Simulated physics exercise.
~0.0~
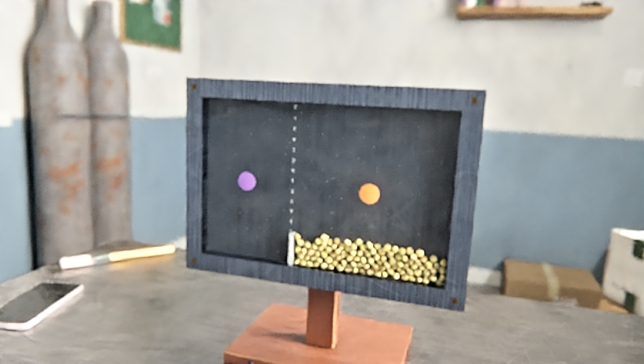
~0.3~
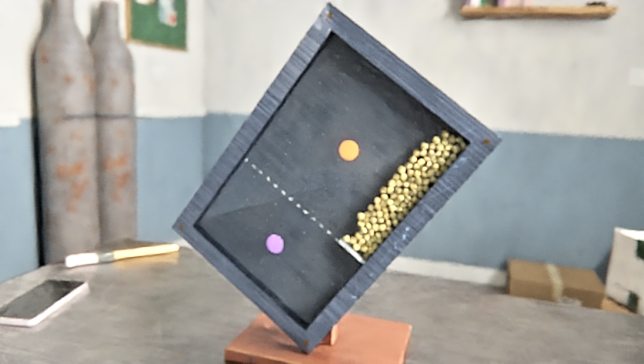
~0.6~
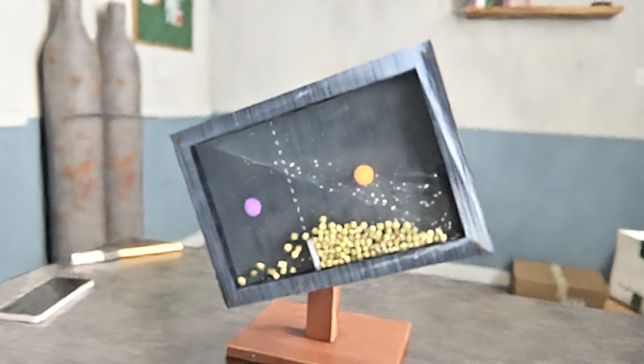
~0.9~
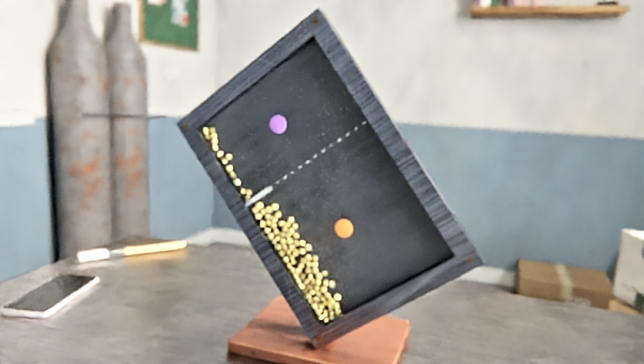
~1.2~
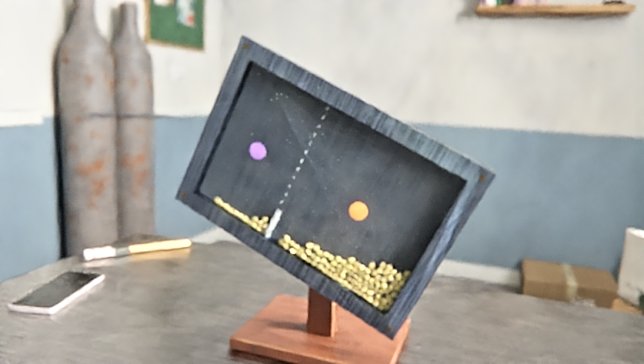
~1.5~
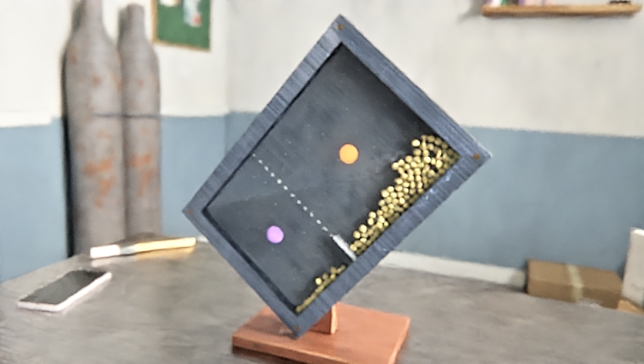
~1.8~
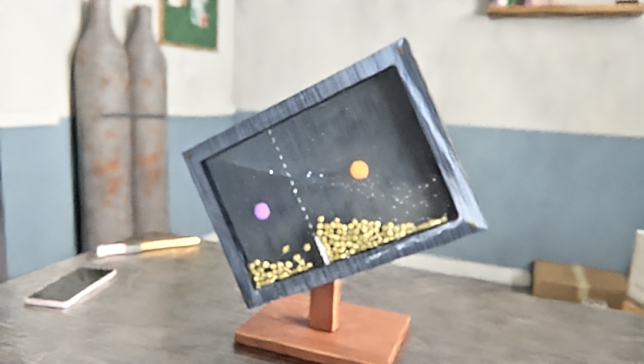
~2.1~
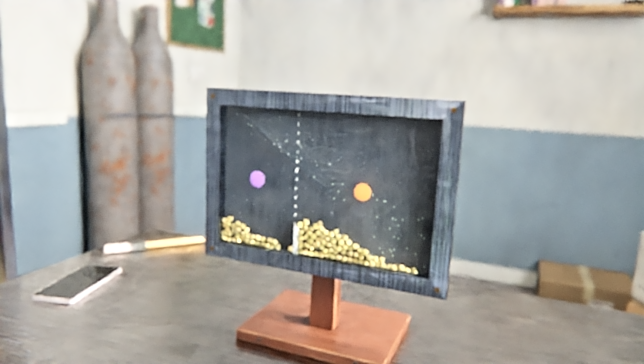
A framed box of yellowish beans rocks both ways and settles level, beans in both sections.
